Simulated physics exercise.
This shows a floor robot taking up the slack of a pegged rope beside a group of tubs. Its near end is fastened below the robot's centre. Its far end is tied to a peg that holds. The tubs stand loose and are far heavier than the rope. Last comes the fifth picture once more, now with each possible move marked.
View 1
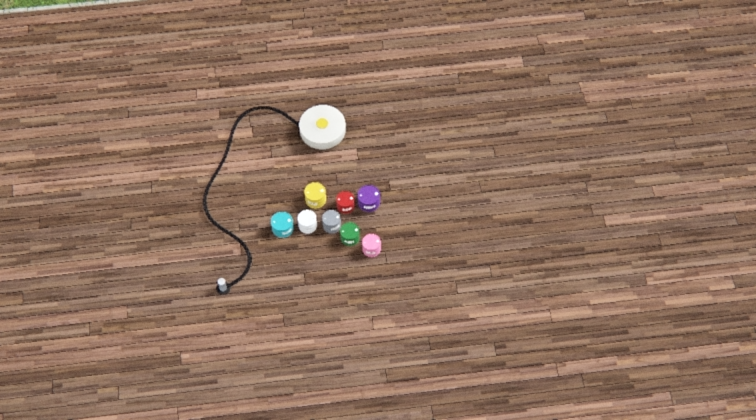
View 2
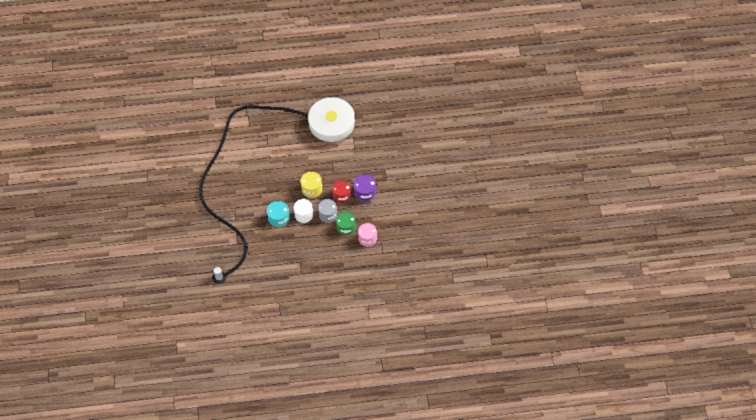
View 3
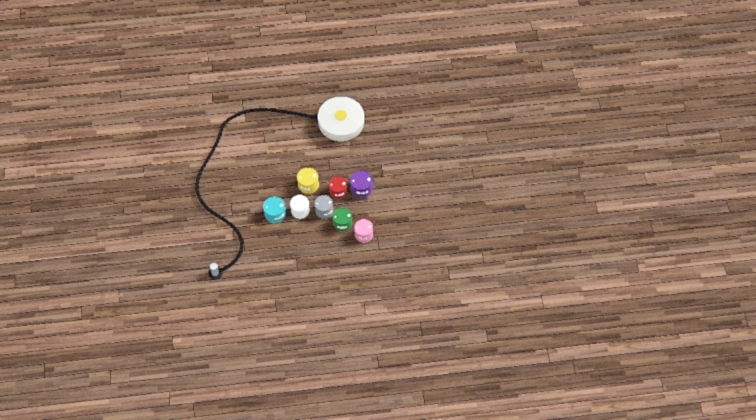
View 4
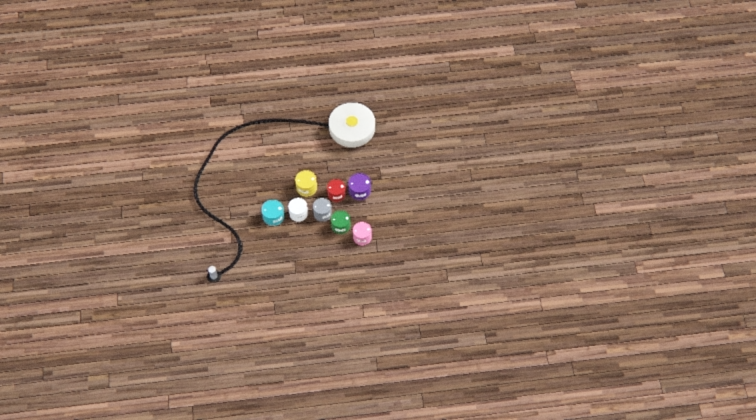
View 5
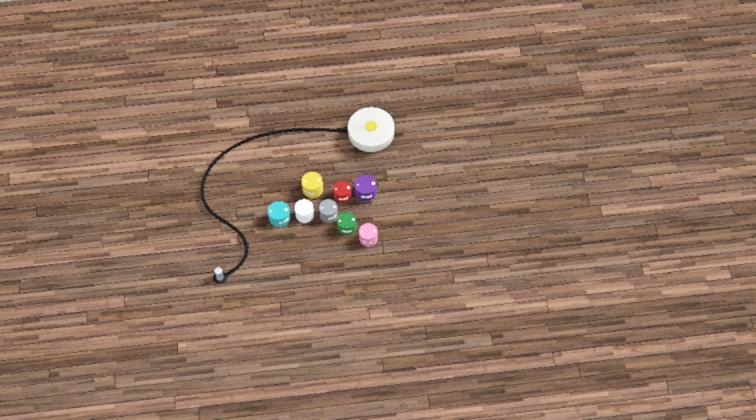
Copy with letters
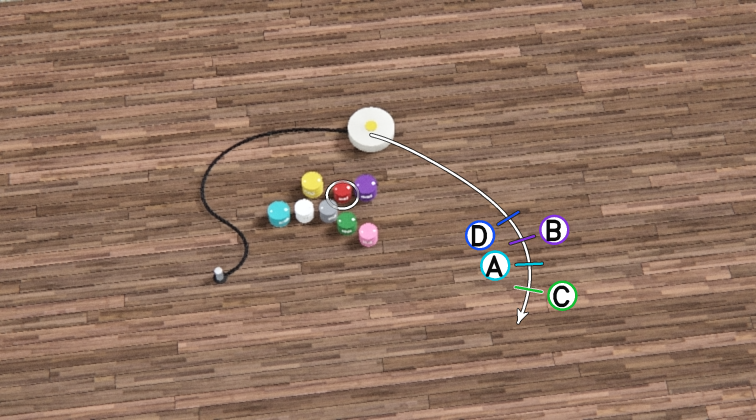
On a brown wooden plank floor, a round white robot with a yellow centre sits above a cluster of small colourful tubs, a curving black rope trailing to a peg at lower left. The robot moves gradually right, then slightly downward too, drawing the rope's upper stretch into a longer, smoother arc.
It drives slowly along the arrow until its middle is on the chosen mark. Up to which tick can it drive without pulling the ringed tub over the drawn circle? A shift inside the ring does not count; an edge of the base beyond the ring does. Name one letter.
All is well up to D.
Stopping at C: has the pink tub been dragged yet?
Yes.
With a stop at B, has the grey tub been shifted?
Yes.
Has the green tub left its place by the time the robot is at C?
Yes.
On the marked copy, A at (529, 264); B at (522, 240); C at (529, 289); D at (508, 218); the ring at (343, 195); the route from (371, 135) via (494, 203) to (518, 323).
With D. Early on, robot (423, 152); red tub (342, 192).
Further on, robot (473, 182); red tub (342, 192).
At the end, robot (509, 214); red tub (342, 192); yellow tub (320, 198); turquoise tub (282, 216); the red tub is still in its ring.
As for the rest, A drags the ringed tub to (349, 215); B drags the ringed tub to (345, 205); C drags the ringed tub to (352, 224).
